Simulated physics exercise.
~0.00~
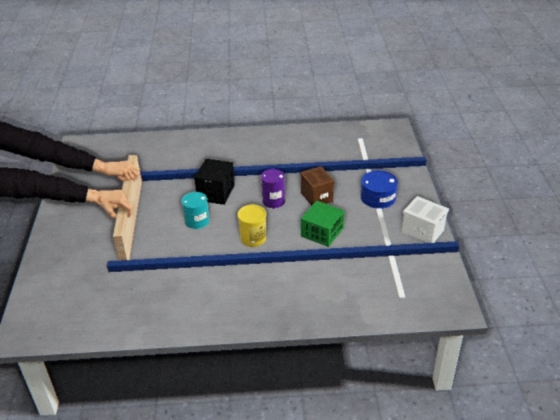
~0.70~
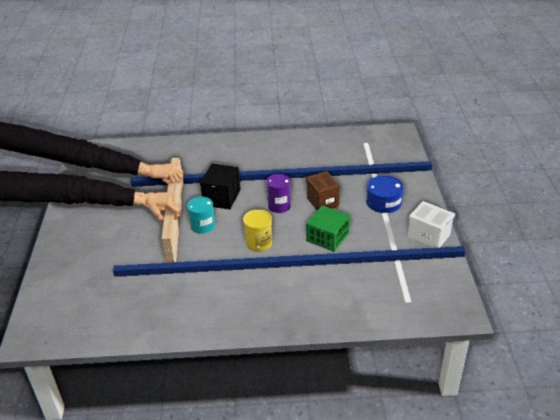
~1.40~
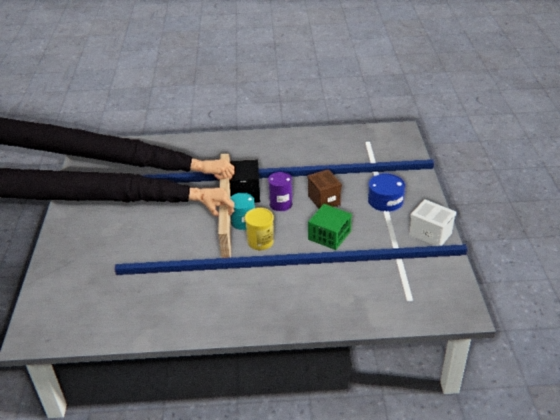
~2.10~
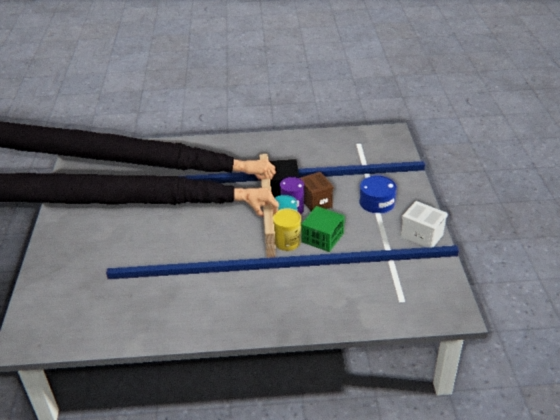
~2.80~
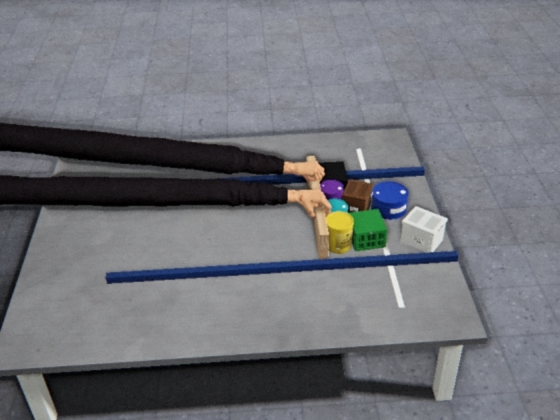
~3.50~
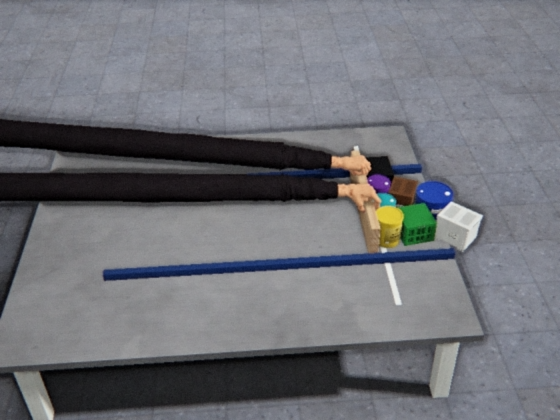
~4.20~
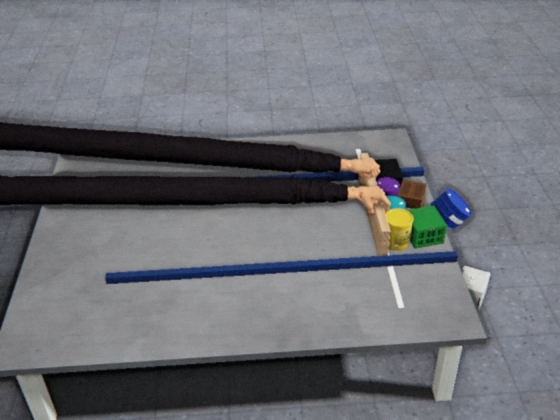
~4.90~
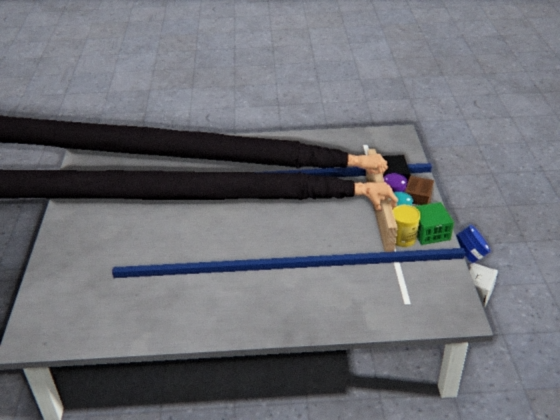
Two hands slid a wooden plank rightward along a grey table between blue rails, gathering colourful containers and boxes into a cluster and pushing them toward the edge, until the white box and then the blue canister dropped off while the rest stayed on.
